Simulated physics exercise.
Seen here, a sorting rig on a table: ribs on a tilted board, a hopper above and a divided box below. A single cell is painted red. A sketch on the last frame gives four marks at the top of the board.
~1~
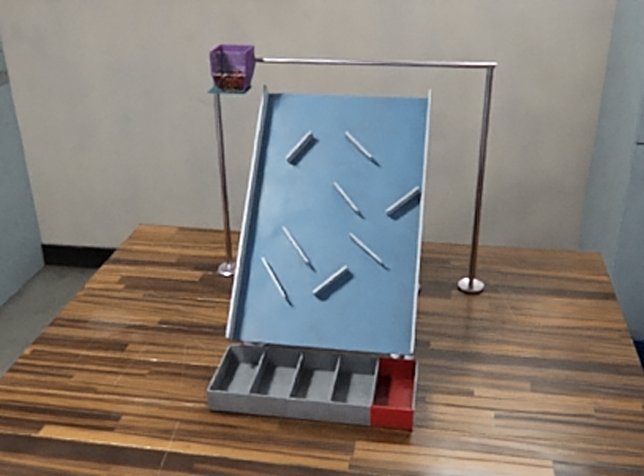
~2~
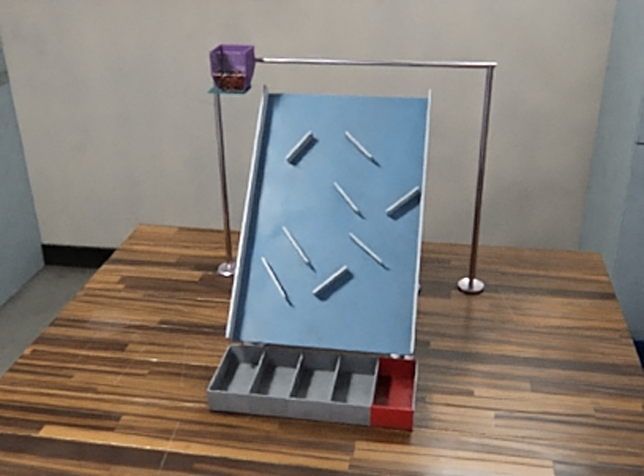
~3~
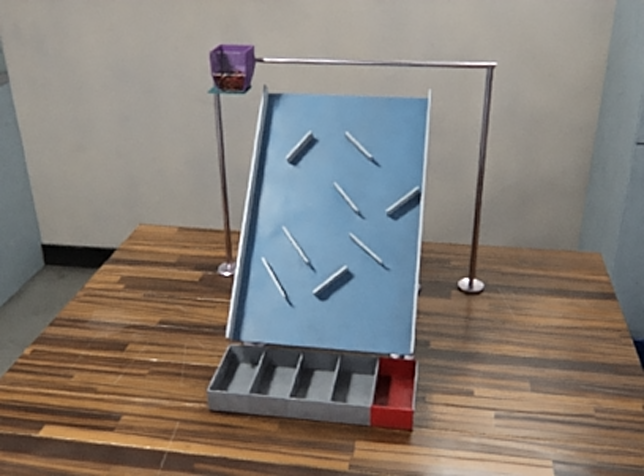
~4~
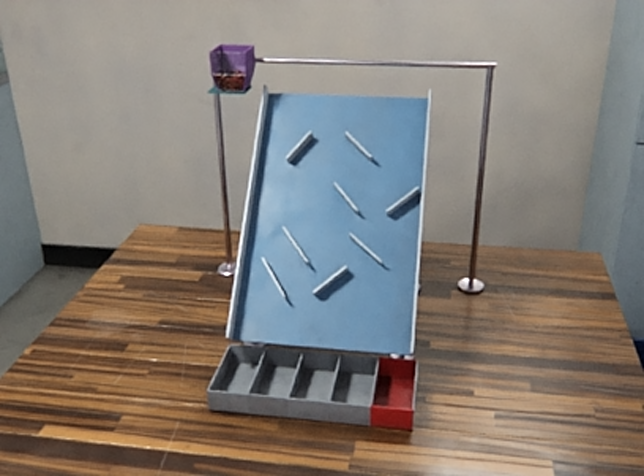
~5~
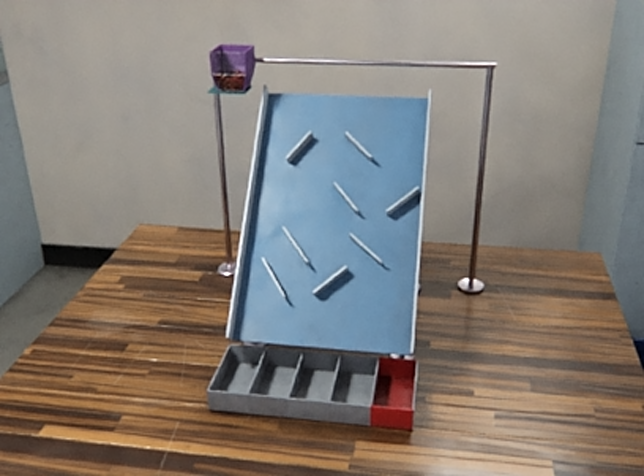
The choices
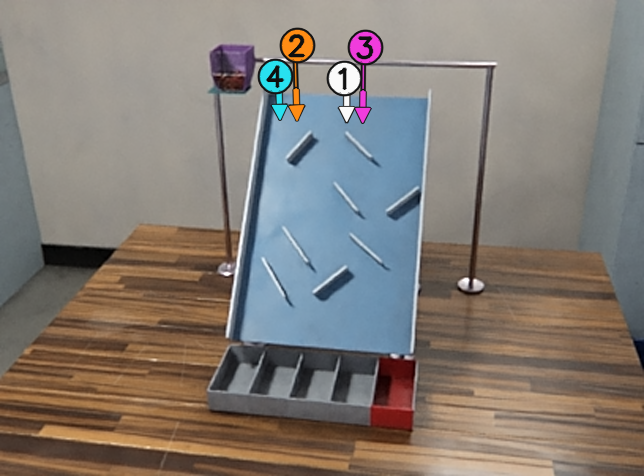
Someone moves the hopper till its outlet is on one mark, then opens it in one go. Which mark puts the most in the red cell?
3.
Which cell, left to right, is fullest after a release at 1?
It is the second one.
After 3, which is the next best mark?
1.
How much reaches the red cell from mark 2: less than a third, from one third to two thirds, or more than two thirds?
Mark 2 gives less than a third.
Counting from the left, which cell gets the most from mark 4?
It is the first one.
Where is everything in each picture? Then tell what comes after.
Hopper at (234, 83), kidney beans, door shut, in the first frame.
Ribs (286, 158) to (311, 131), (346, 132) to (371, 157), (334, 183) to (357, 210), in the second frame.
Ribs (387, 211) to (419, 187), (283, 227) to (307, 262), (350, 234) to (381, 261), in the third frame.
Ribs (262, 258) to (285, 297), (313, 292) to (346, 266), in the fourth frame.
Red cell at (391, 416), number 5 of 5 from the left, in the fifth frame.
On the marked copy, mark 1 meets the board at (346, 116); mark 2 meets the board at (296, 115); mark 3 meets the board at (362, 117); mark 4 meets the board at (279, 114).
For mark 1, about a third in the red cell, about two thirds in other cells, a stray few held on the board.
For mark 2, a stray few in the red cell, nearly all in other cells, a stray few outside the box.
For mark 3, most in the red cell, about a quarter in other cells.
For mark 4, none in the red cell, nearly all in other cells, a small part outside the box.
